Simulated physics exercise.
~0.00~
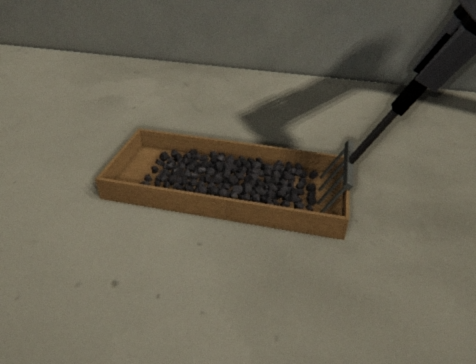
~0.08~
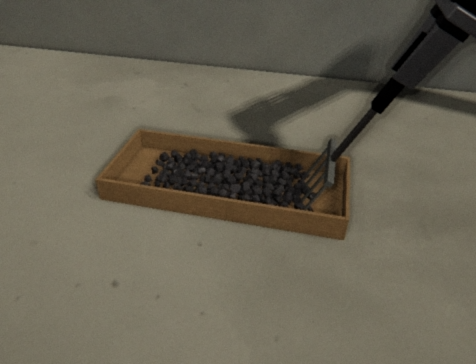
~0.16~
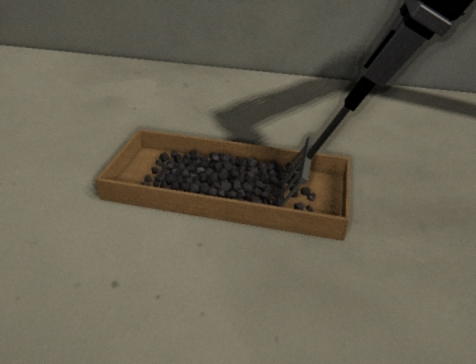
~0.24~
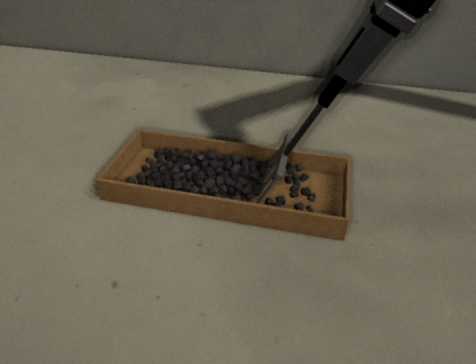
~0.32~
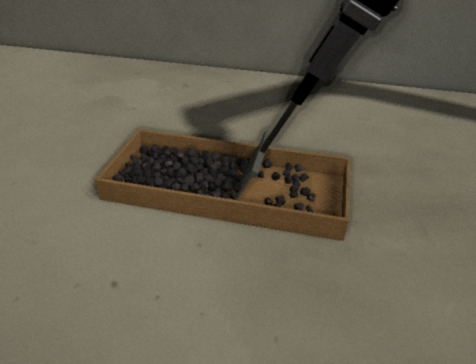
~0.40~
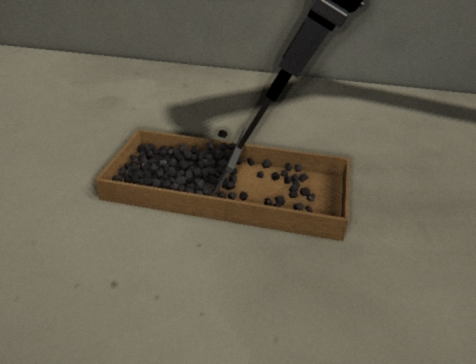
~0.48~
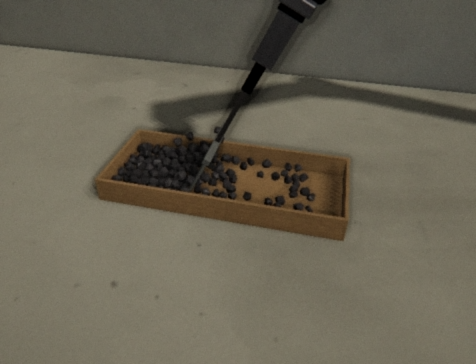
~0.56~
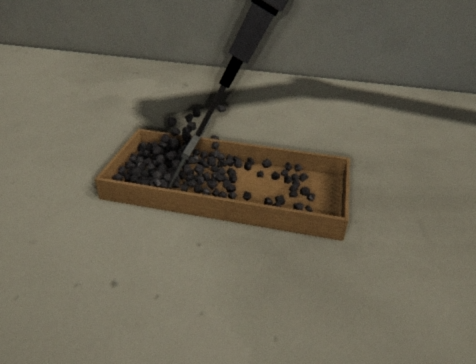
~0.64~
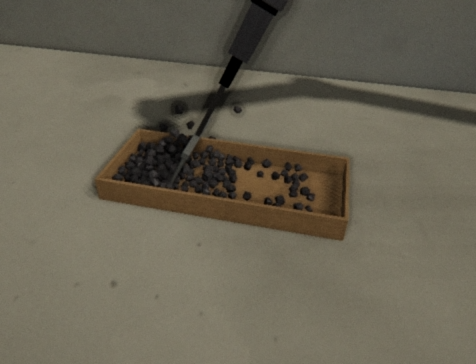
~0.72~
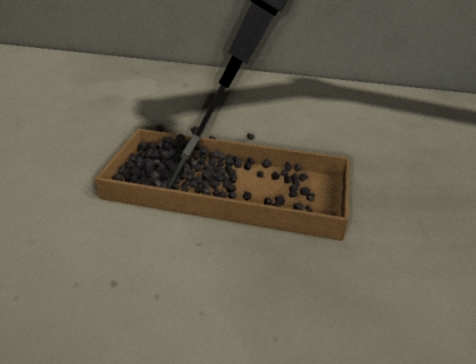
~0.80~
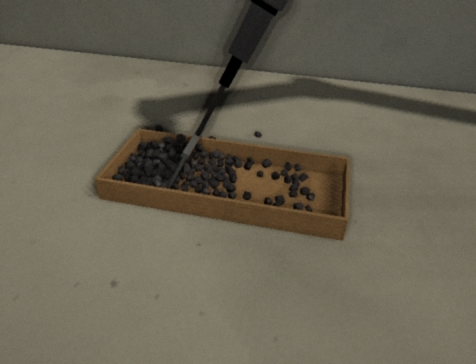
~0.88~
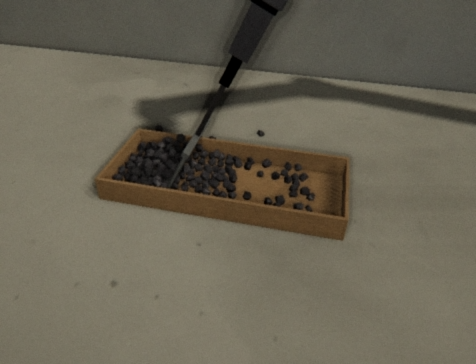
A dark arm rakes pebbles leftward along a wooden tray, spilling a few behind it.
